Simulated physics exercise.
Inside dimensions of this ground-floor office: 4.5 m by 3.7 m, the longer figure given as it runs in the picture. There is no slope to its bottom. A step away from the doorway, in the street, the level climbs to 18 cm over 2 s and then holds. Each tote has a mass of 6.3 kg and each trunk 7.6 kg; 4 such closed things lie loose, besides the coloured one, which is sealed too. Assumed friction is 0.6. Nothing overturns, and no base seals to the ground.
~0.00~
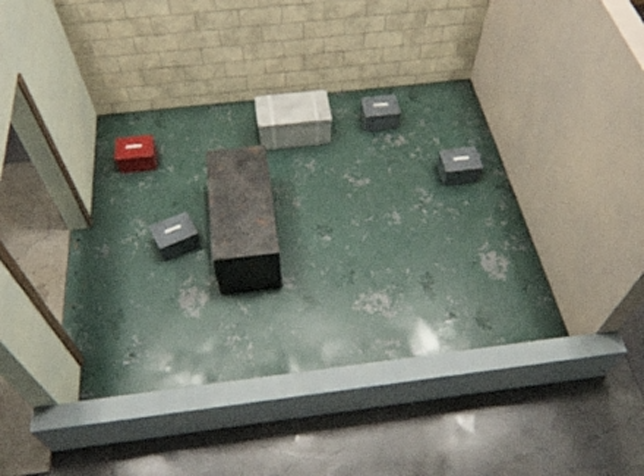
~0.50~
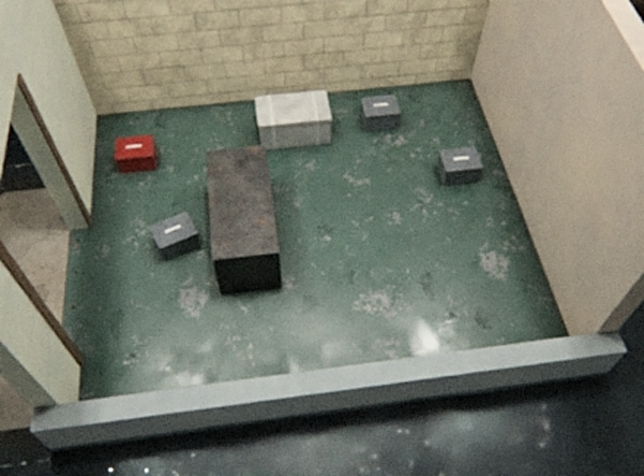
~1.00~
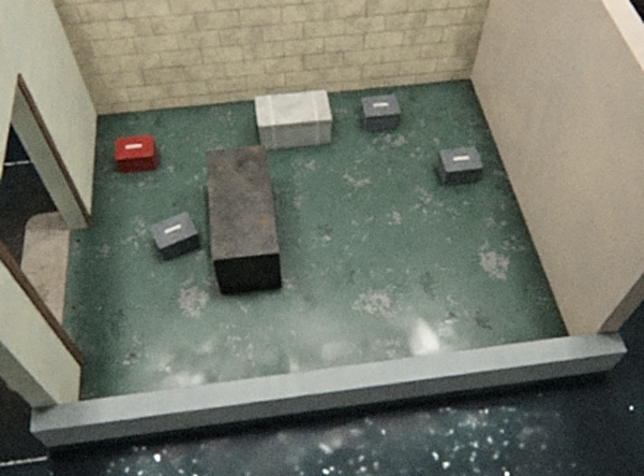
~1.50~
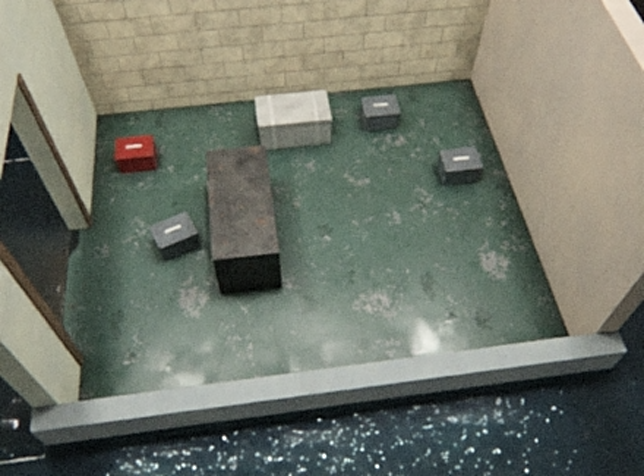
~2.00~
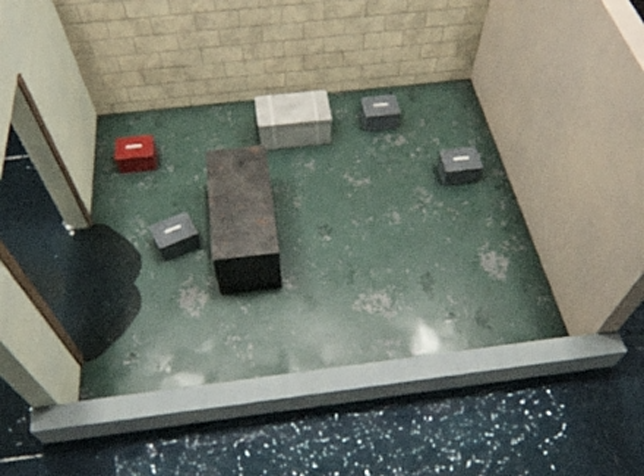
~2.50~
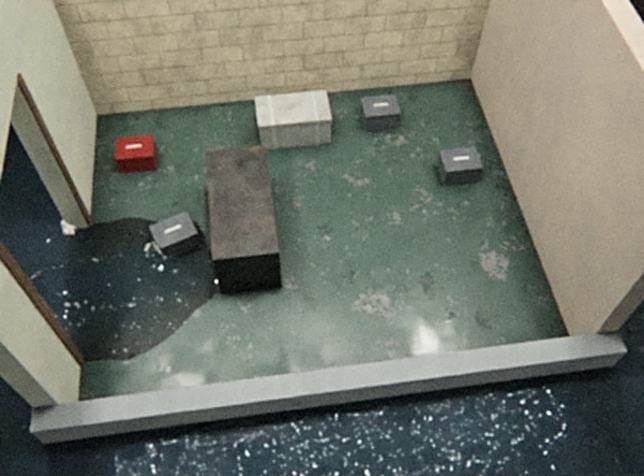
Dark water spreads outside the room, then enters through the left doorway across the floor.
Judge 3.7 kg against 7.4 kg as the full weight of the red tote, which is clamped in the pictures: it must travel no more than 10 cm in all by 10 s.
Both are insufficient.
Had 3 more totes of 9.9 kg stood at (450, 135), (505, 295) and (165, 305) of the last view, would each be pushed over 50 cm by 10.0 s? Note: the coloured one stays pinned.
First: Inside the limit; second: Beyond the limit; third: Beyond the limit.
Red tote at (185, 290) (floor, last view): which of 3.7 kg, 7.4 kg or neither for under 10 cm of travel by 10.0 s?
Looking at the loads, neither keeps it.
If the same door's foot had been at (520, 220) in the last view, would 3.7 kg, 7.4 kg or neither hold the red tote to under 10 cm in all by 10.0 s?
Under that setup, neither option succeeds.
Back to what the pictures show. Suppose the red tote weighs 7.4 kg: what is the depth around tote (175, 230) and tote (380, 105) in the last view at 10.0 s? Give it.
Around 11 cm and 10 cm.
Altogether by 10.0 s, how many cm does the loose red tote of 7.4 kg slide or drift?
The distance adds up to about 30 cm.
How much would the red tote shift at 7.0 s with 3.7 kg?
Roughly 40 cm.
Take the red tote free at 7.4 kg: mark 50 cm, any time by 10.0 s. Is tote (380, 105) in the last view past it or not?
Not that far.
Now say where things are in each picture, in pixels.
The first frame shows the red tote at (134, 147), on the bottom; 0.0 m2 under water; 0 of 5 have shifted.
The second frame shows the red tote at (134, 147) rests on the ground; water covers 0.0 m2; 0 of 5 have shifted.
The third frame shows the red tote at (134, 147) rests on the ground; 0.0 m2 under water; 0 of 5 have shifted.
The fourth frame shows the red tote at (134, 147) rests on the ground; water covers 0.0 m2; 0 of 5 have shifted.
The fifth frame shows the red tote at (134, 147), on the bottom; water covers 0.6 m2; 0 of 5 have shifted.
The sixth frame shows the red tote at (134, 147) rests on the ground; 1.4 m2 under water; 0 of 5 have shifted.
After 3.5 s the red tote would be 0 cm from its start with 3.7 kg and 0 cm from its start with 7.4 kg; 0 cm of water round it then.
After 4.5 s the red tote would be 0 cm from its start with 3.7 kg and 0 cm from its start with 7.4 kg; 2 cm of water round it then.
After 7.0 s the red tote would be 37 cm from its start with 3.7 kg and 1 cm from its start with 7.4 kg; 7 cm of water round it then.
After 10.0 s the red tote would be 56 cm from its start with 3.7 kg and 19 cm from its start with 7.4 kg; 8 cm of water round it then.
